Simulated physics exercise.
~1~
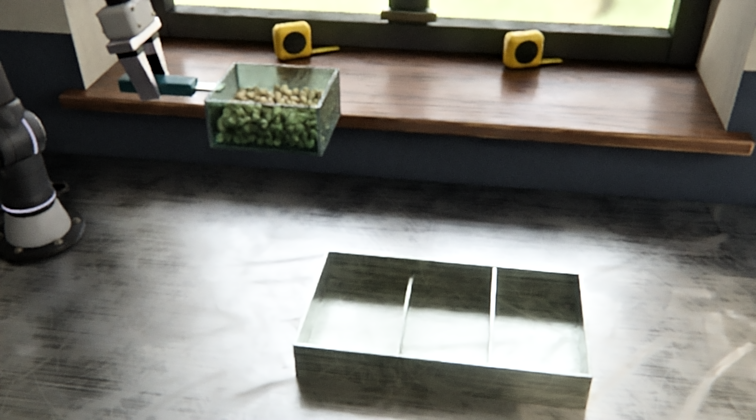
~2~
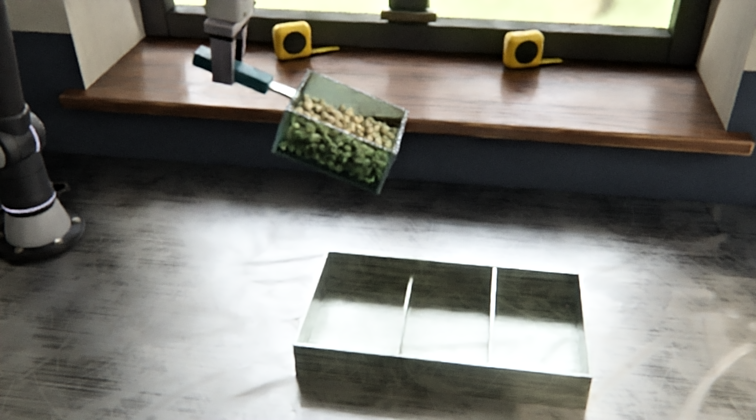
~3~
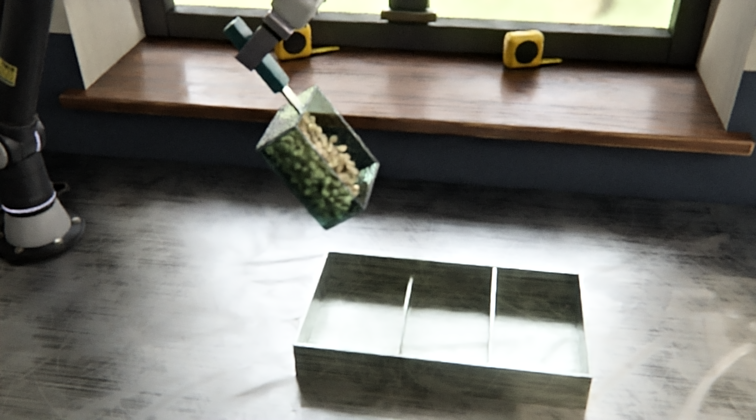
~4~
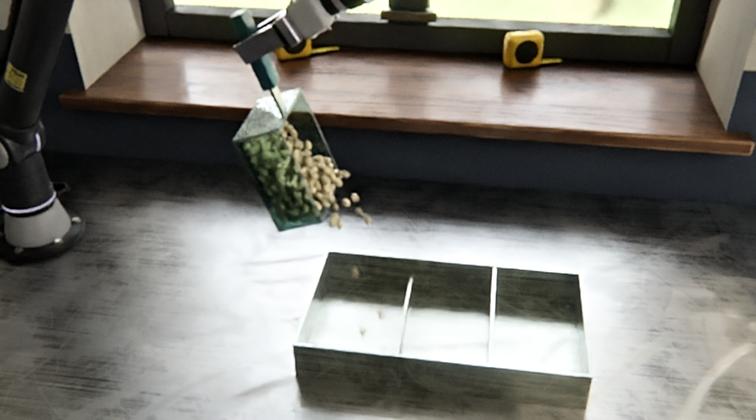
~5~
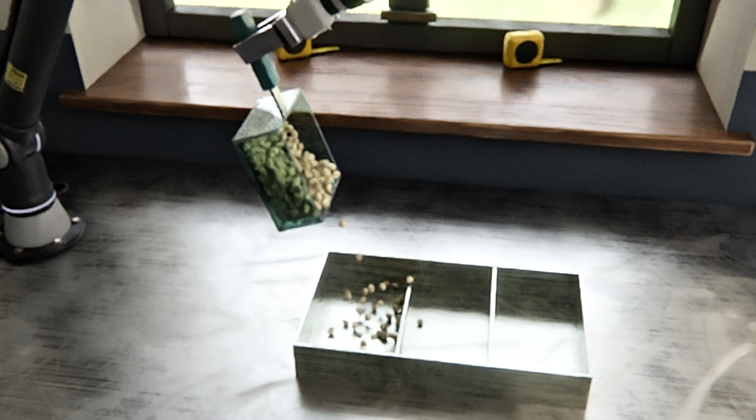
Robot arm carrying a clear box of dried beans right, tipping it steeply and spilling some into a divided crate's left section.
